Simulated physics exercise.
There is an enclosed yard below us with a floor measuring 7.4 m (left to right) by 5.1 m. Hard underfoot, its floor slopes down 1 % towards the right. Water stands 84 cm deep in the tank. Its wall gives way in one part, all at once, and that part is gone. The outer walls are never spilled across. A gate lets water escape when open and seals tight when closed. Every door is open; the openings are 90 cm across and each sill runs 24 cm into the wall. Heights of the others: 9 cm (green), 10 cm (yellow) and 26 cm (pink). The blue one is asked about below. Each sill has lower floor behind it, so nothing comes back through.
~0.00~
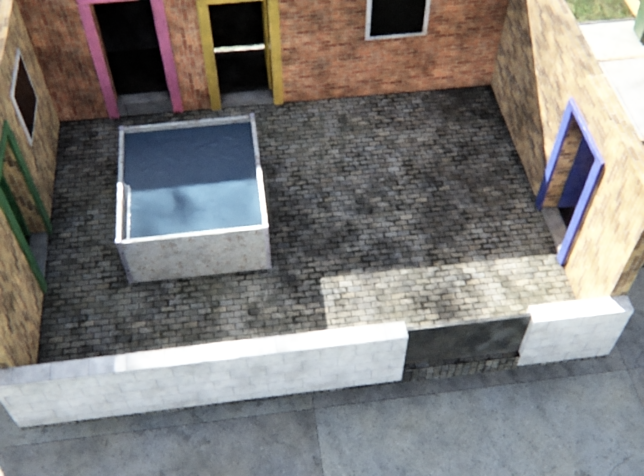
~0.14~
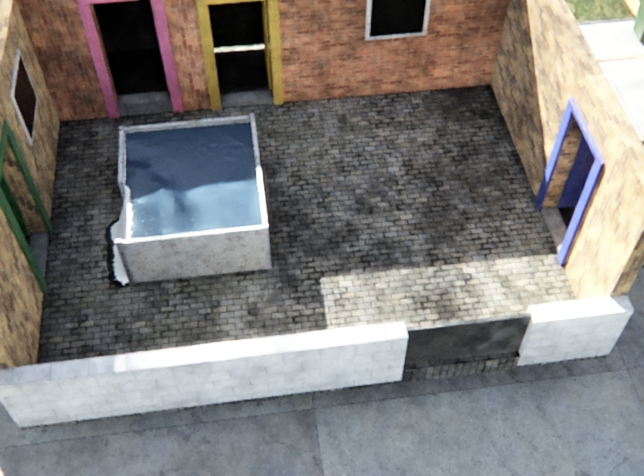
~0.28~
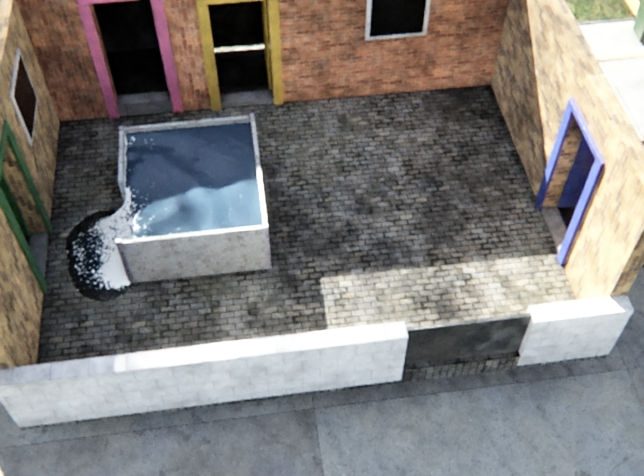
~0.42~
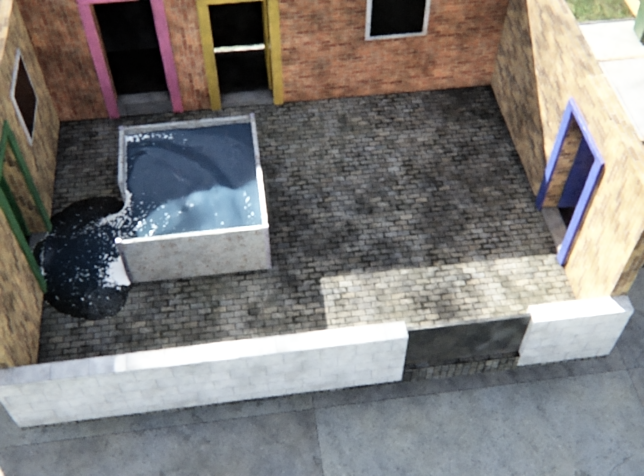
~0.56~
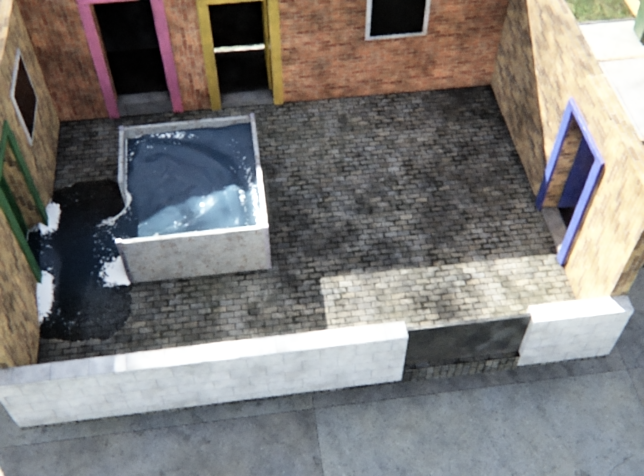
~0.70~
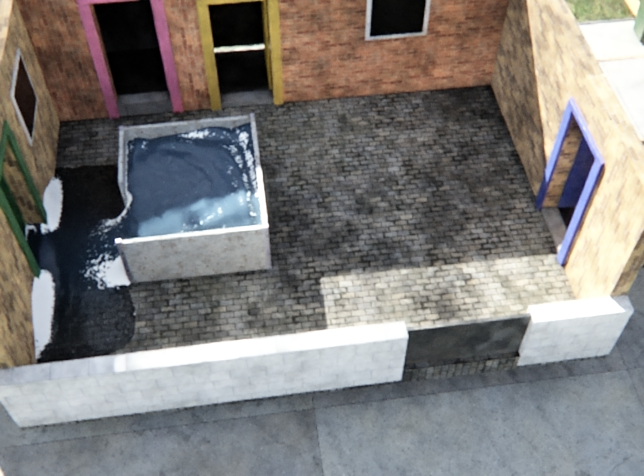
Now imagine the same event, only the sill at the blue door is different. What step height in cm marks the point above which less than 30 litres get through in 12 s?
The point is around 8 cm.
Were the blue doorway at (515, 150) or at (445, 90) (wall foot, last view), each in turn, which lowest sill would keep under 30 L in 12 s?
In turn: About 7.0 cm, about 7.0 cm.
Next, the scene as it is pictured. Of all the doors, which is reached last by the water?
Door: Blue.
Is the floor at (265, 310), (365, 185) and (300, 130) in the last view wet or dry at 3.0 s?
1: Awash; 2: Unwetted; 3: Unwetted.
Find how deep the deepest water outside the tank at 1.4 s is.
Up to some 58 centimetres, I'd say.
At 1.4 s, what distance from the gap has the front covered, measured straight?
About 3.0 metres out.
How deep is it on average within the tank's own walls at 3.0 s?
Close to 37 cm deep on average.
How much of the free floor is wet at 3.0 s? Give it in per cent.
Wet share: Near 45 %.
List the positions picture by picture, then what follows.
The tank at (191, 179) is whole and still, 84 cm deep; the blue door at (566, 189) is dry, in the first frame.
The front is at (111, 239), 0.3 m from the gap at (130, 236); 0.3 m2 of floor is wet, 84 cm left at the back, in the second frame.
The front is at (73, 256), 0.9 m from the gap at (131, 239); 1.1 m2 of floor is wet, 84 cm left at the back, in the third frame.
The gap is at (131, 240), the front 1.4 m out at (37, 255); the back of the tank holds 83 cm, in the fourth frame.
The front is at (26, 280), 1.5 m from the gap at (131, 240); 3.2 m2 of floor is wet, 78 cm left at the back, in the fifth frame.
Water pours out at (131, 240) and has run 1.7 m, to (38, 364); about 10 cm deep outside, 69 cm at the back; the blue door at (566, 189), 6.2 m from the gap, is still 6.2 m from the nearest water, in the sixth frame.
After 1.4 s water covers 15 % of the floor, deepest (58 cm) near (35, 397); it has not reached the blue door.
After 3.0 s water covers 45 % of the floor, deepest (32 cm) near (48, 252); it has not reached the blue door.
After 12.0 s water covers 95 % of the floor, deepest (12 cm) near (494, 93); 9 cm at the blue door, 52 litres in over its 7 cm sill.
At the blue door as built, the water arrived by 4.4 s and peaked near 12 cm at 5.2 s.
With a sill of 7 cm, 52 litres would have come in within the 12 s; with 9.5 cm, 11 litres. So under 30 litres takes about 8 cm.
